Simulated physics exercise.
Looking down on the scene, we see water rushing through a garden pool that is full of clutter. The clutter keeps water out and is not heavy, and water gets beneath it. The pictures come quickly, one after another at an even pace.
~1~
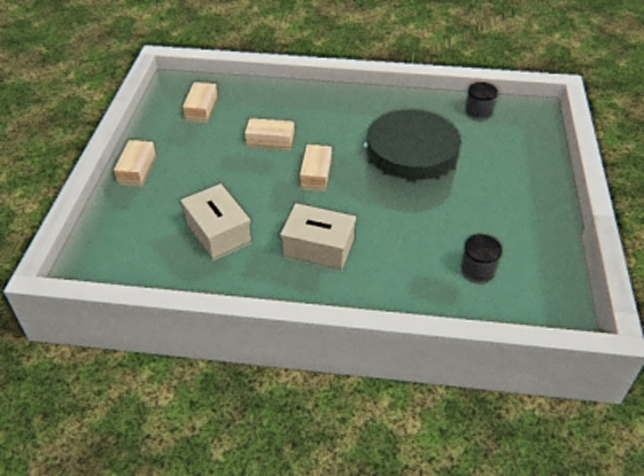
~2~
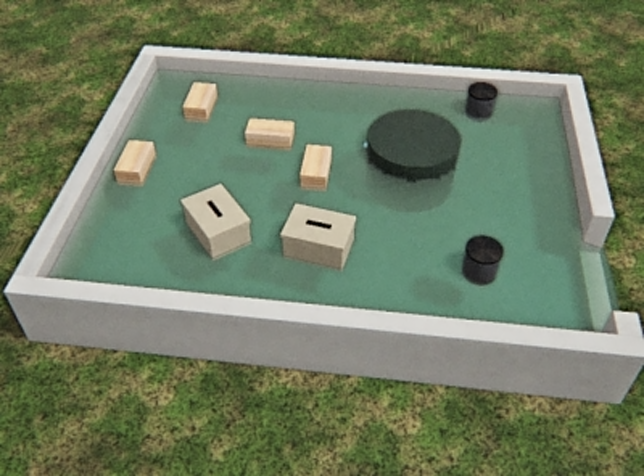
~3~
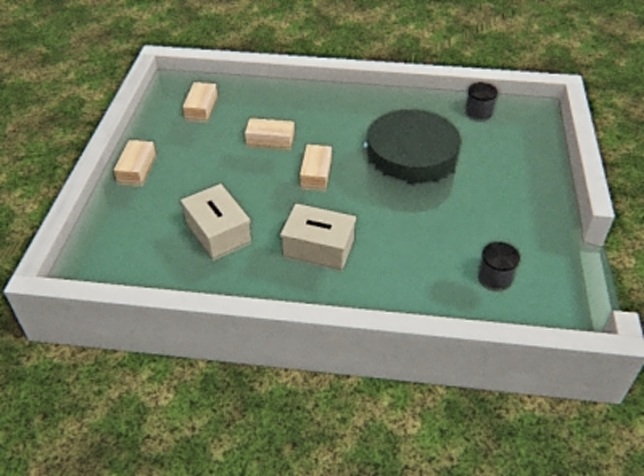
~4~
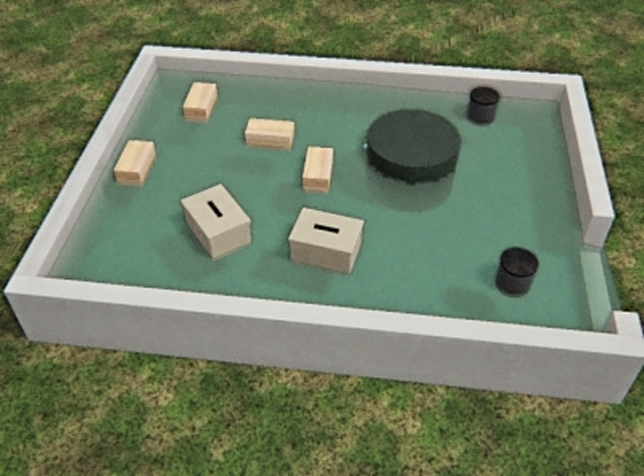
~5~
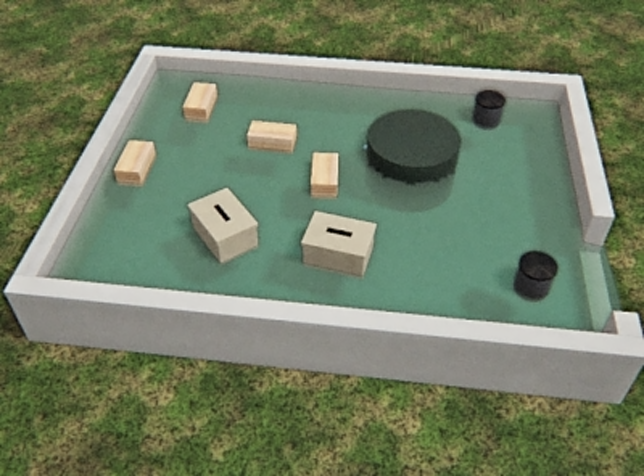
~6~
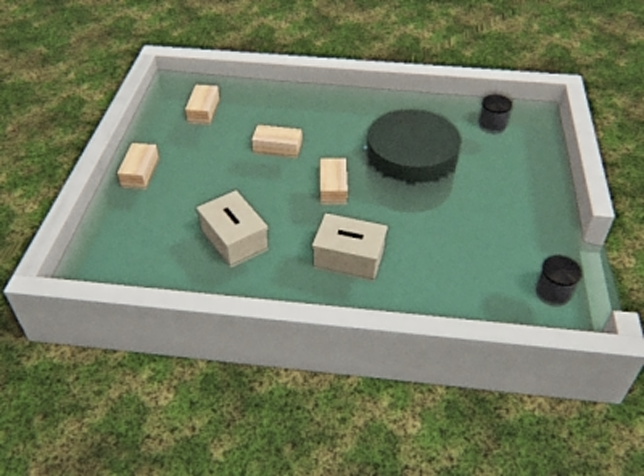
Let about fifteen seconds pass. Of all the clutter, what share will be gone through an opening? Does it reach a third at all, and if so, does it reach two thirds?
I expect the portion to fall within the middle band.
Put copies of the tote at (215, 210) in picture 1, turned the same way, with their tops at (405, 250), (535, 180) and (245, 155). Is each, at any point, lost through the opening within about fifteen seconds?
First one makes it out, second one makes it out, third one does not escape.
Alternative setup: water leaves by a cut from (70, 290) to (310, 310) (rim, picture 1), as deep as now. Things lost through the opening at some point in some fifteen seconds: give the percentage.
60 per cent or so.
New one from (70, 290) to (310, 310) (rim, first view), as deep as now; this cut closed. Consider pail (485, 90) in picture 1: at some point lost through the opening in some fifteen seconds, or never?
As for this one, I'd say it is held back.
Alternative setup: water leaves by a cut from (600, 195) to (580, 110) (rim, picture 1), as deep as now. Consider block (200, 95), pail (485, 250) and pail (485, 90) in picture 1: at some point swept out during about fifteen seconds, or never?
The three read no escape, escape and escape, in that order.
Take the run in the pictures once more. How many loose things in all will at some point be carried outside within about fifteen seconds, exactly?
It adds up to 4.
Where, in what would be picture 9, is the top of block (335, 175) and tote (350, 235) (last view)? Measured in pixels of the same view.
Around (362, 189) and (390, 244).
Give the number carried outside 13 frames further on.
I make it 1.
A moment on, 1 of 8 are out; 7 afloat.
Next, 1 of 8 are out; 7 afloat.
Later, 2 of 8 are out; 6 afloat.
In the end, 4 of 8 are out; 4 afloat.
